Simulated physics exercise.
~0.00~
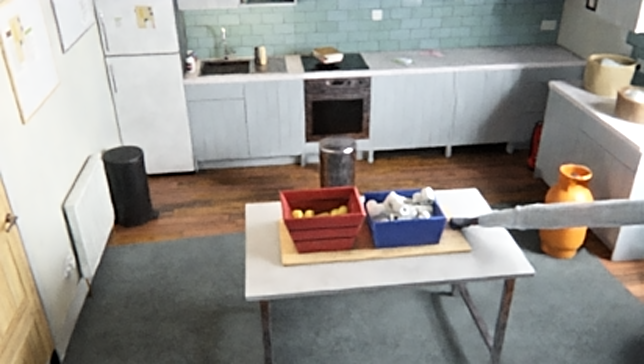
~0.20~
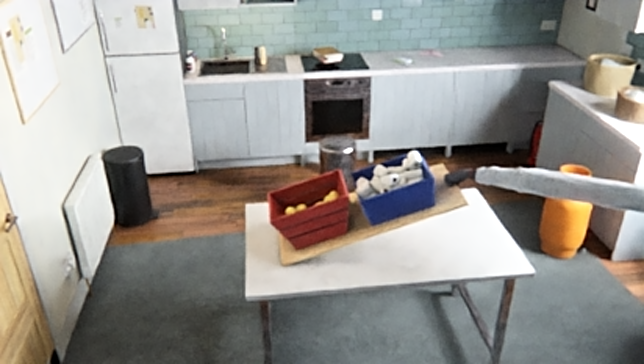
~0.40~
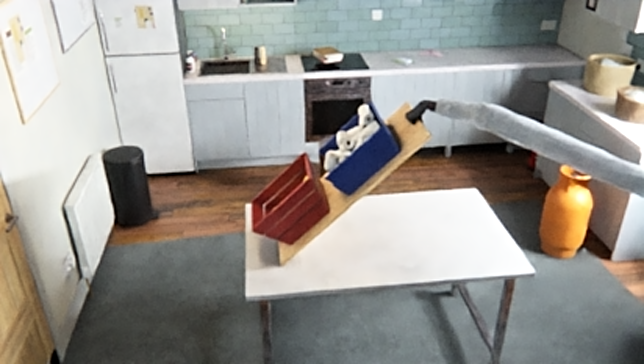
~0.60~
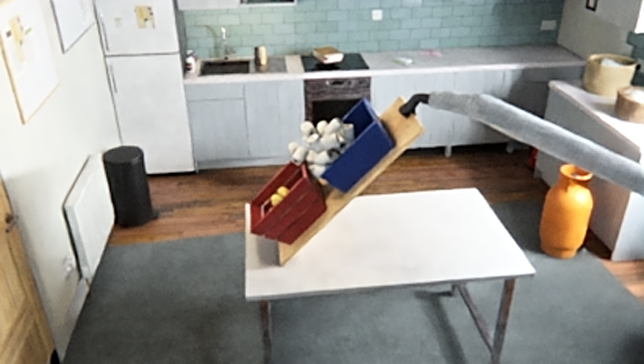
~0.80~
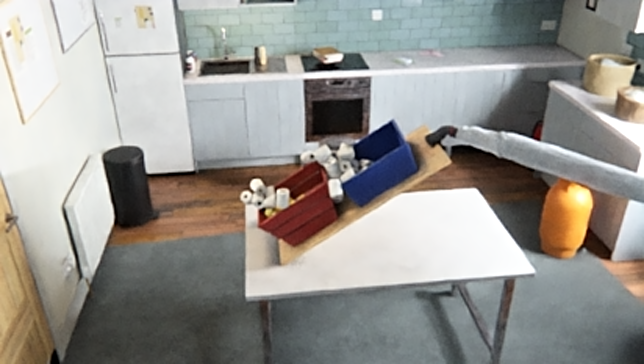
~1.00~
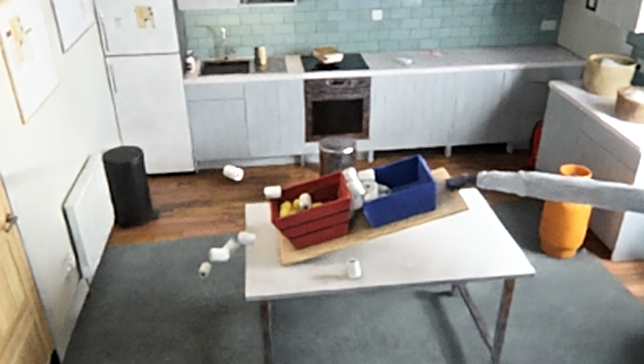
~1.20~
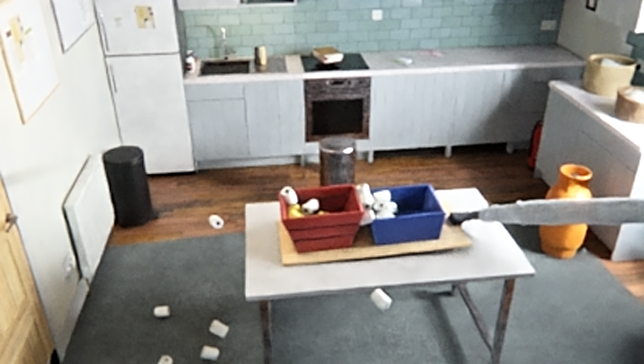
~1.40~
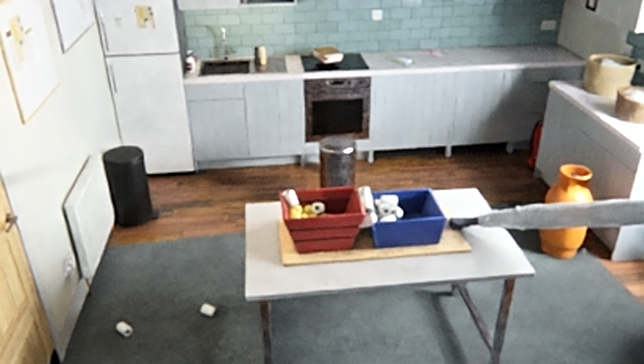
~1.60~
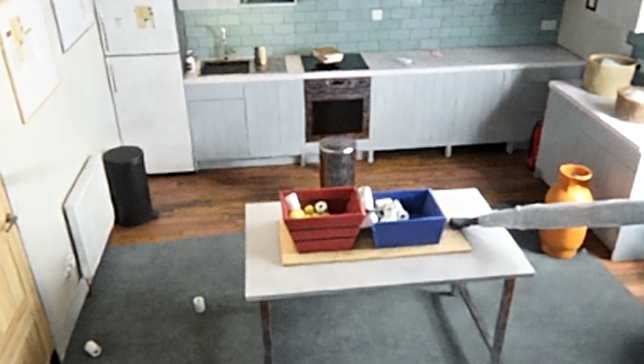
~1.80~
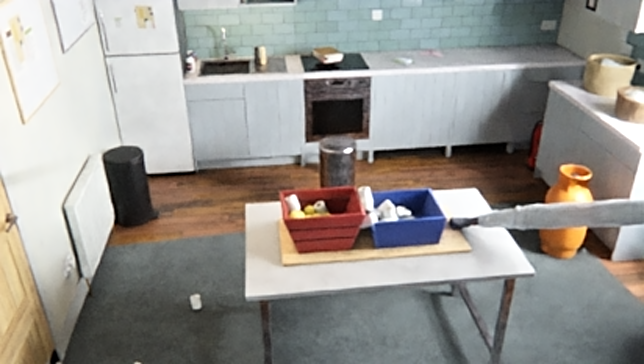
The clip shows a padded arm raising the right end of a board holding a red tub of lemons and a blue tub of white rolls, spilling rolls leftward into the red tub and onto the floor, then lowering it flat, with the lemons still in their tub.
